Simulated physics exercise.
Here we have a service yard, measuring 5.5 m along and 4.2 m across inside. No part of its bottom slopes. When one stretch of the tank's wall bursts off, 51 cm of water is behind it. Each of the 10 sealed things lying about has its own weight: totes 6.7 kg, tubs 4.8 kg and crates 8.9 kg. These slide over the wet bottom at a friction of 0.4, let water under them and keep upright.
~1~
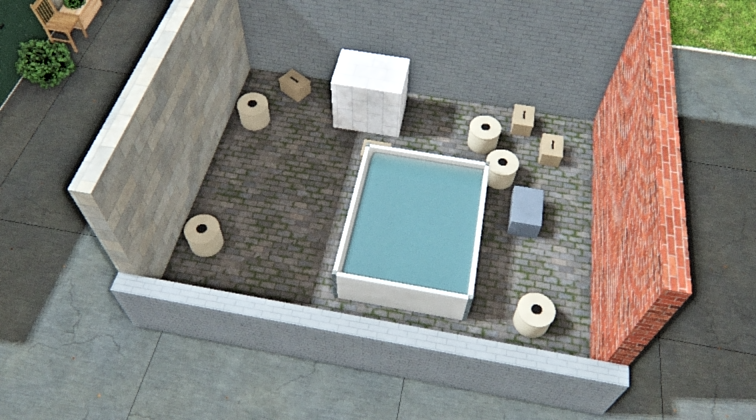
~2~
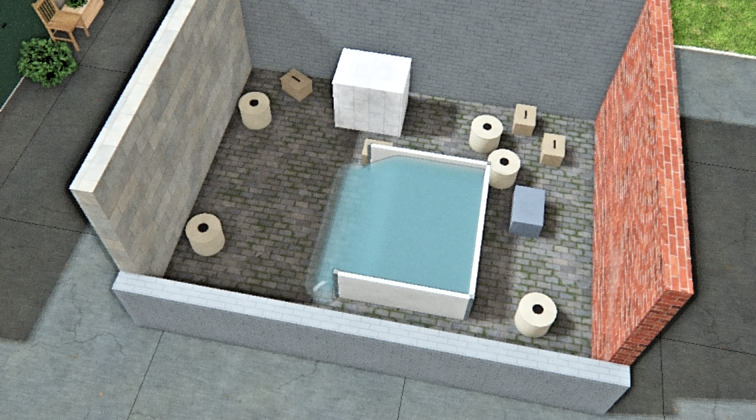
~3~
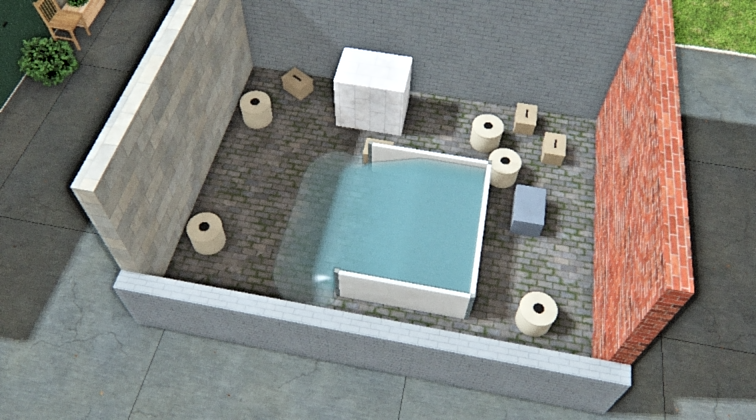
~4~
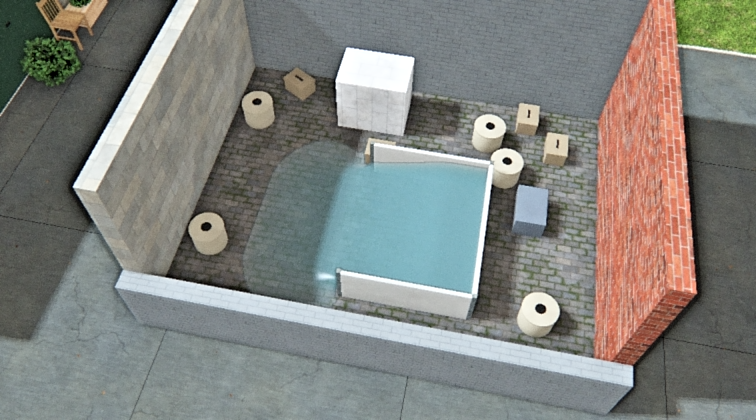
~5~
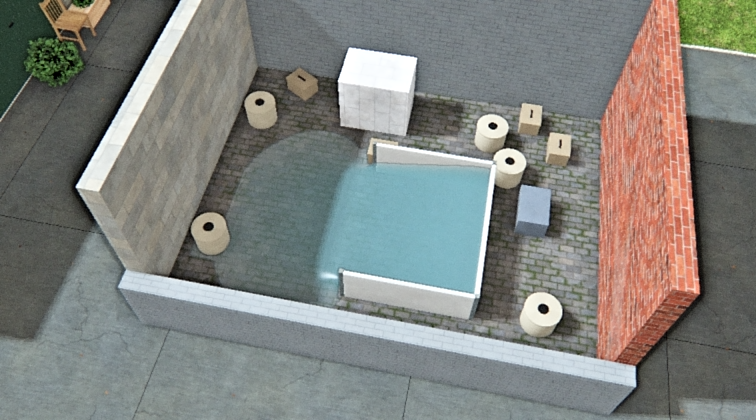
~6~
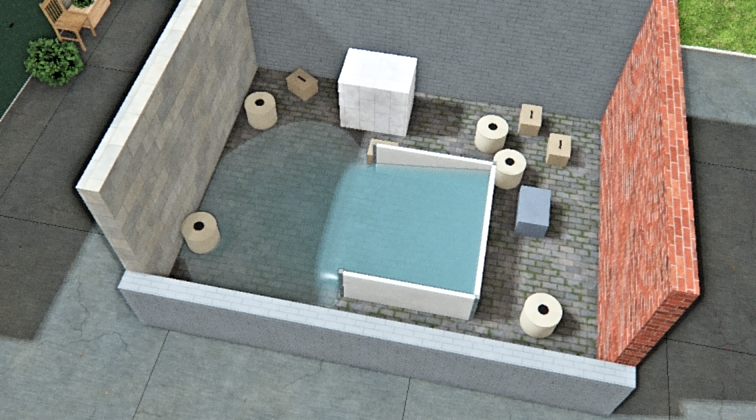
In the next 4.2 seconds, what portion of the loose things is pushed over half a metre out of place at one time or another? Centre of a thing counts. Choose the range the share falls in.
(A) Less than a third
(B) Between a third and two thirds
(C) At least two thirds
(B) Between a third and two thirds.
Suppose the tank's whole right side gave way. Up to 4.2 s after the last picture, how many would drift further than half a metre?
In that case the number is 8.
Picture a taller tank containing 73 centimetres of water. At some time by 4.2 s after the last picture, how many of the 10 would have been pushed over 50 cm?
The count would be 9.
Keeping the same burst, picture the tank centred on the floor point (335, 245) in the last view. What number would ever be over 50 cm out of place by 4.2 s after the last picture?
Result: 5 of them.
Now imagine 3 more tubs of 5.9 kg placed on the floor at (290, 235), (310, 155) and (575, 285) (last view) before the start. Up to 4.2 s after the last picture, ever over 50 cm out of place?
So it's gets above, then gets above, then stays below.
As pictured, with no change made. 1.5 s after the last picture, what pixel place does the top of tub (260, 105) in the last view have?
Near (276, 57).
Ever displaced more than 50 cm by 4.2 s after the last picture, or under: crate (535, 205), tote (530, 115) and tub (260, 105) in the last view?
Result, in order: Undershooting / overshooting / overshooting.
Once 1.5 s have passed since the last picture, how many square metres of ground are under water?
Some 12.0 m2 of it.
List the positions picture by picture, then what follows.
In the first picture, a tub at (202, 229), on the bottom; a tote at (524, 115), on the bottom; 3.3 m2 under water; 0 of 10 have shifted.
In the second picture, a tub at (203, 228) rests on the ground; a tote at (526, 115) rests on the ground; water covers 4.3 m2; 0 of 10 have shifted.
In the third picture, a tub at (204, 227), on the bottom; a tote at (527, 114), on the bottom; 5.4 m2 under water; 0 of 10 have shifted.
In the fourth picture, a tub at (206, 227) rests on the ground; a tote at (529, 114), on the bottom; water covers 6.7 m2; 0 of 10 have shifted.
In the fifth picture, a tub at (209, 227), on the bottom; a tote at (532, 114), on the bottom; water covers 8.2 m2; 0 of 10 have shifted.
In the sixth picture, a tub at (199, 226), on the bottom, 13 cm from its start; a tote at (532, 115), on the bottom; 9.5 m2 under water; 1 of 10 have shifted.
Then, 0.4 s after the last picture 0 of 10 are over 50 cm from their spots; 1 afloat.
Then, 1.5 s after the last picture 2 of 10 are over 50 cm from their spots; 2 afloat.
Then, 2.8 s after the last picture 3 of 10 are over 50 cm from their spots; 3 afloat.
Then, 4.2 s after the last picture 4 of 10 are over 50 cm from their spots, and 5 have been at some point; 3 afloat.
